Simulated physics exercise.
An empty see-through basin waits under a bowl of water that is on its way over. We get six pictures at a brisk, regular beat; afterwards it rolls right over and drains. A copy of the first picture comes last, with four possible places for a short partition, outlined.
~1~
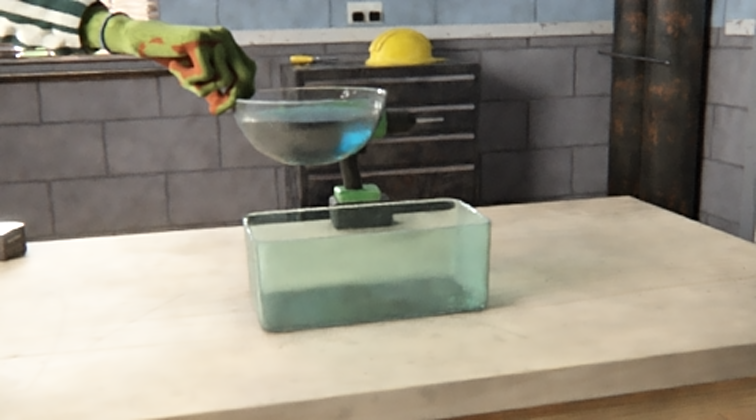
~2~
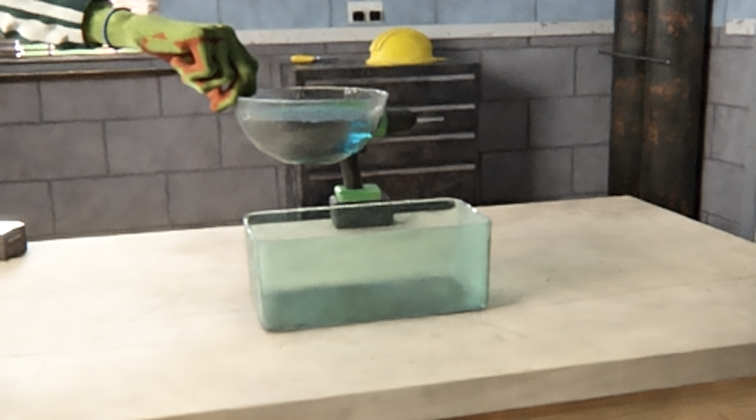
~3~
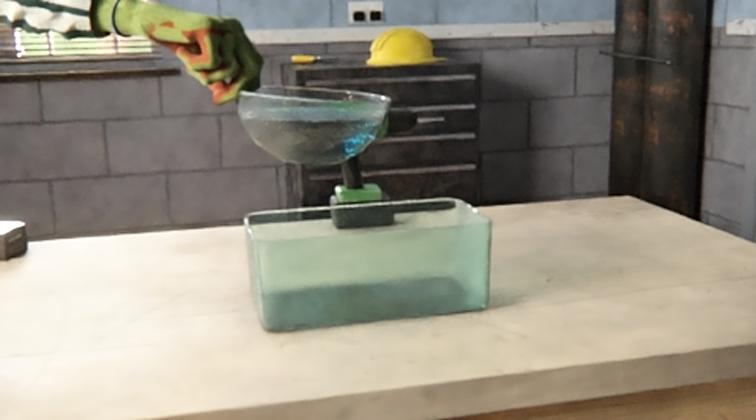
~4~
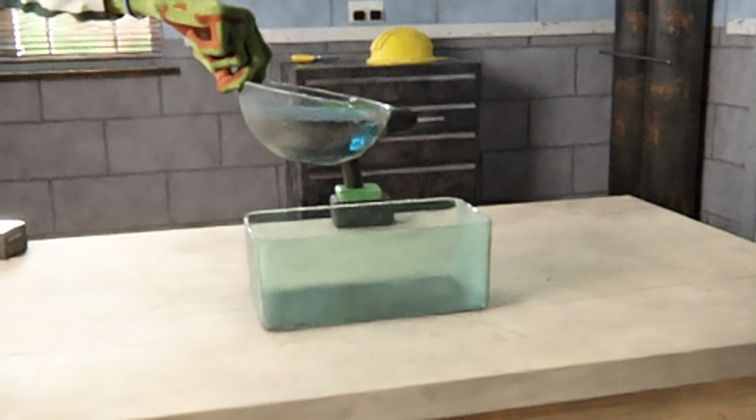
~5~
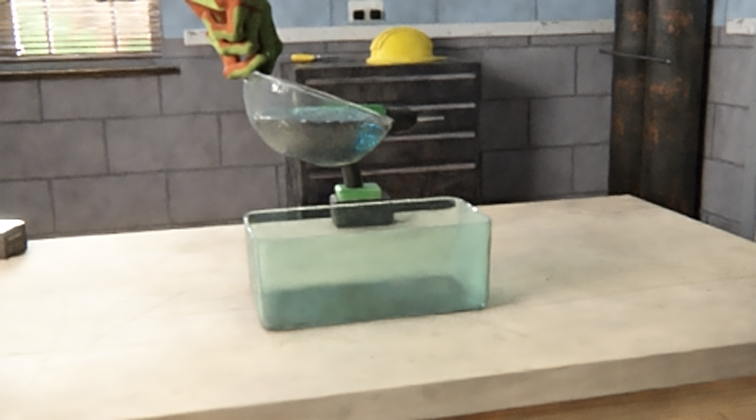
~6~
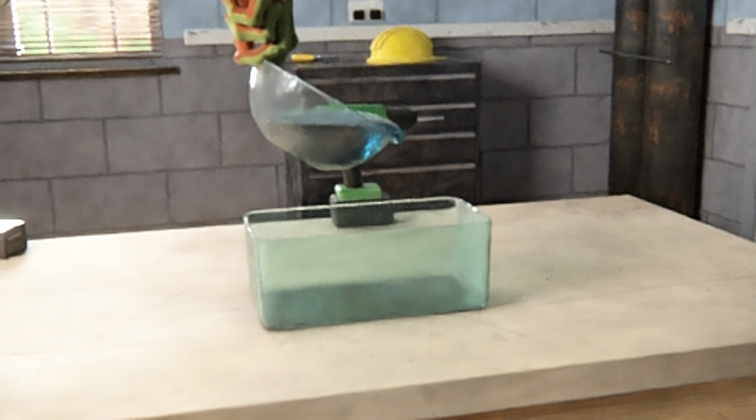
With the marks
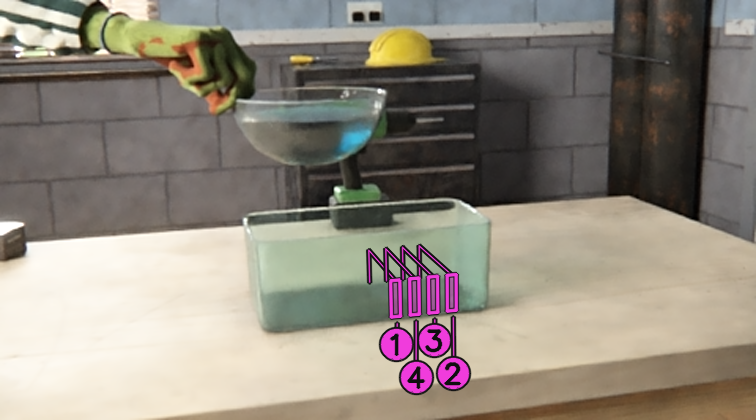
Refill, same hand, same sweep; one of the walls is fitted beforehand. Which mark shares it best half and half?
Choose 3.
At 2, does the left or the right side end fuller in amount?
The left one.
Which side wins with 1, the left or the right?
The right side.
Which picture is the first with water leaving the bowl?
Picture 6.
On the marked copy, 1 at (397, 323); 2 at (453, 317); 3 at (434, 319); 4 at (416, 321).
For place 1, about 17 % ends left of the wall and 81 % right of it.
For place 2, about 71 % ends left of the wall and 26 % right of it; 3 % is lost outside.
For place 3, about 53 % ends left of the wall and 44 % right of it; 3 % is lost outside.
For place 4, about 32 % ends left of the wall and 66 % right of it.
